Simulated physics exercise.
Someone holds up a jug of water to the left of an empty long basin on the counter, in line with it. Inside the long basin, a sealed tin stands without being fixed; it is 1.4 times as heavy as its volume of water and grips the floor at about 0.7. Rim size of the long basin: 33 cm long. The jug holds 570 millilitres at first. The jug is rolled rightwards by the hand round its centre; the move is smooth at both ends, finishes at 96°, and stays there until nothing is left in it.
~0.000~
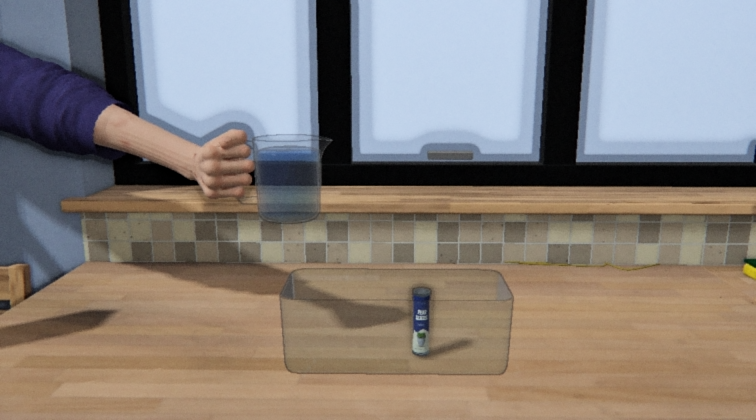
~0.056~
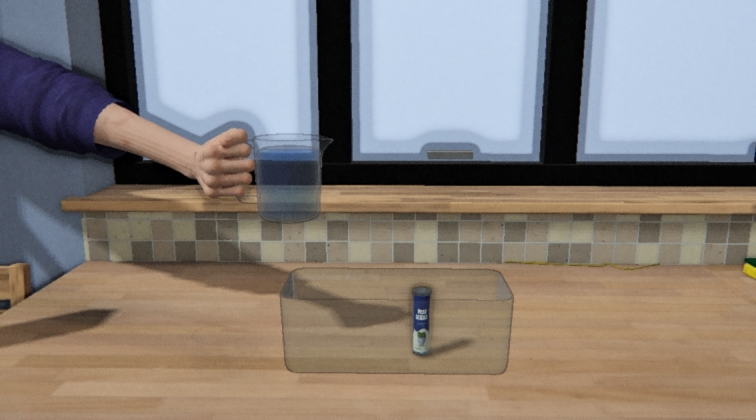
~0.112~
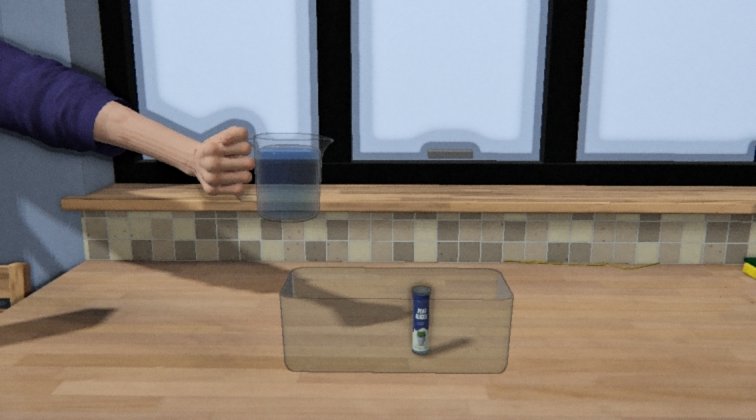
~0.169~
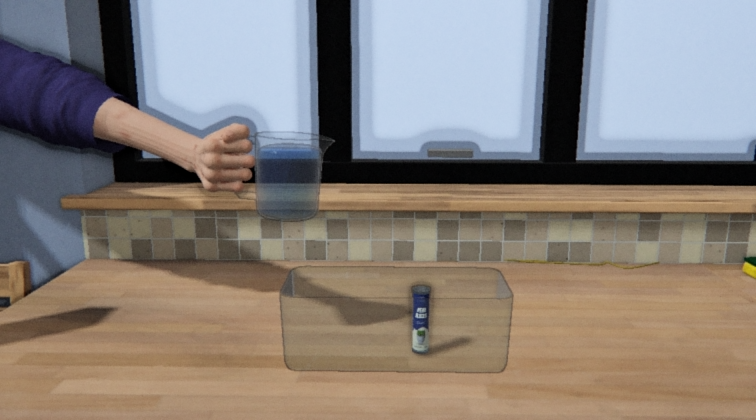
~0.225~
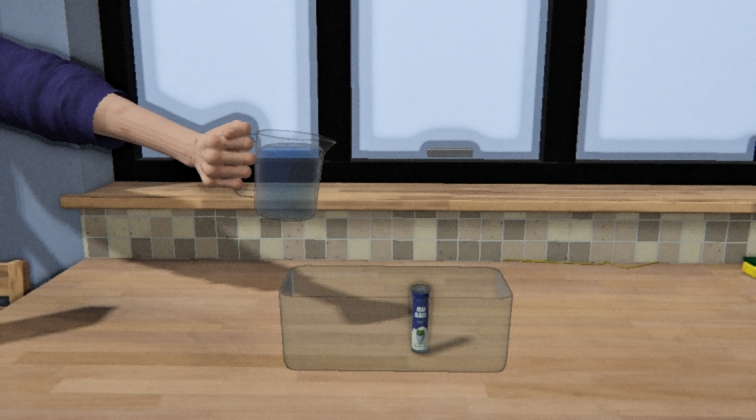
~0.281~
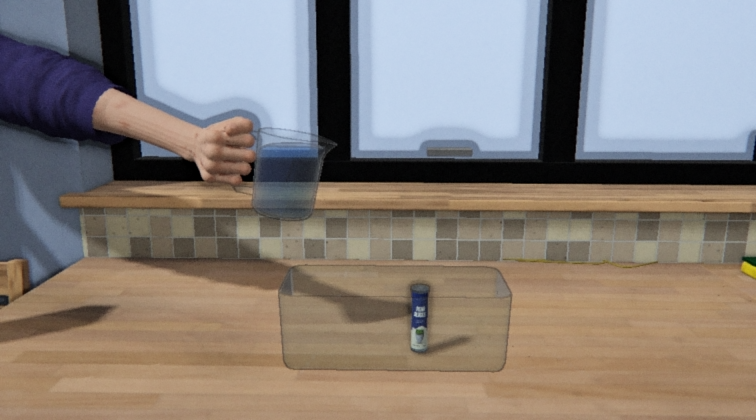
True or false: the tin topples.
False.
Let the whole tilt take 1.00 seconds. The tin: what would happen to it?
Then the tin does not tip.
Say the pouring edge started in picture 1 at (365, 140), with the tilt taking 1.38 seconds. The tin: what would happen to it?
After that, the tin overturns.
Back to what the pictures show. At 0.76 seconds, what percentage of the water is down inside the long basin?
Estimate - around 3 in a hundred parts.
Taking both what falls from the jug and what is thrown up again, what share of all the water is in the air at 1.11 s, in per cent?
Near 20 in a hundred.
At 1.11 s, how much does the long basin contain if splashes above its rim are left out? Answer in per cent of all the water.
38 per cent or thereabouts.
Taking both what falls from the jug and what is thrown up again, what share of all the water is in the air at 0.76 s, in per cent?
Around 12 in a hundred.
After 0.76 s the tilt is 56° and 86 per cent is still to pour; the tin stands where it began.
After 1.11 s the tilt is 87° and 41 per cent is still to pour; the tin stands where it began.
After 1.48 s the tilt is 96° and 7 per cent is still to pour; the tin stands where it began.
After 1.88 s the tilt is 96° and 1 per cent is still to pour; the tin stands where it began.
In the end the tin stands where it began.
